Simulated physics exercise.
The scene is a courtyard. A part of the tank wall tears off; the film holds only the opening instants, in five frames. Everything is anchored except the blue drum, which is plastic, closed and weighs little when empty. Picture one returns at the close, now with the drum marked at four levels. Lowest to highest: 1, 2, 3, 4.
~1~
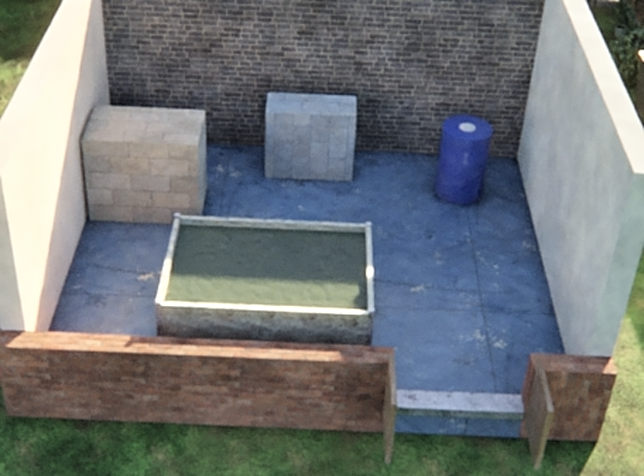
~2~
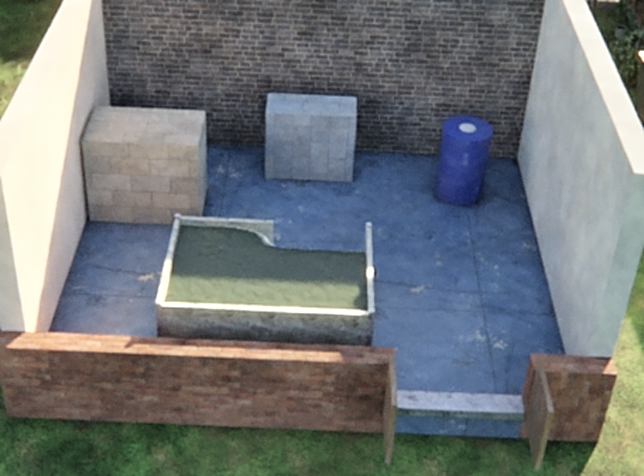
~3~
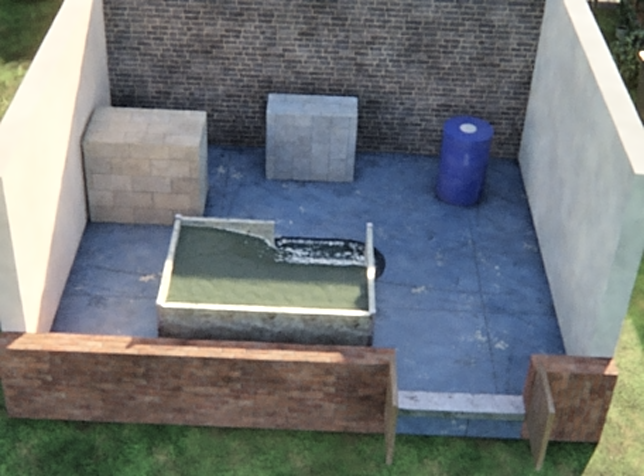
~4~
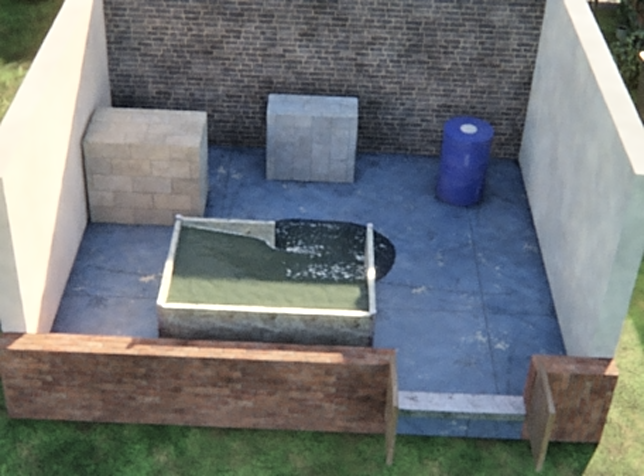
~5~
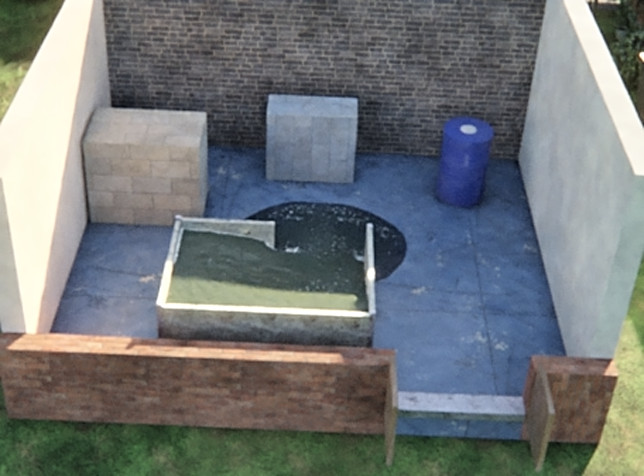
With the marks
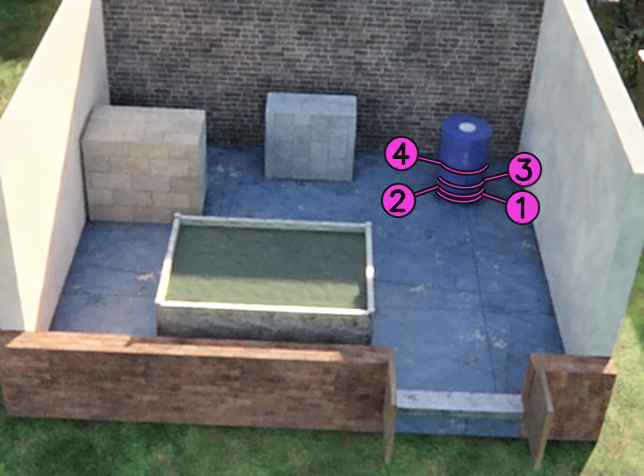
At first, a full rectangular tank of murky green water stands in a walled courtyard near stone blocks and a blue drum. Then part of its back wall is missing, and water pours through the gap, spreading a dark puddle across the paving behind and to the right of the tank.
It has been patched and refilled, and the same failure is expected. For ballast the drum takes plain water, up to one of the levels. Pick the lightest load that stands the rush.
Line 3.
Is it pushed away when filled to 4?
No, not at all.
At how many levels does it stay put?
Two of the four.
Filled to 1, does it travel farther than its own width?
Yes, it does.
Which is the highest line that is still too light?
2.
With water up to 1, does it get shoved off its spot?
Yes, it does.
In magenta, 1 at (461, 201); 2 at (462, 196); 3 at (463, 187); 4 at (465, 173); from the bottom up 1, 2, 3, 4.
For line 1, it is pushed about 3 times its own width away.
For line 2, it is pushed about 3 times its own width away.
For line 3, it does not move.
For line 4, it does not move.
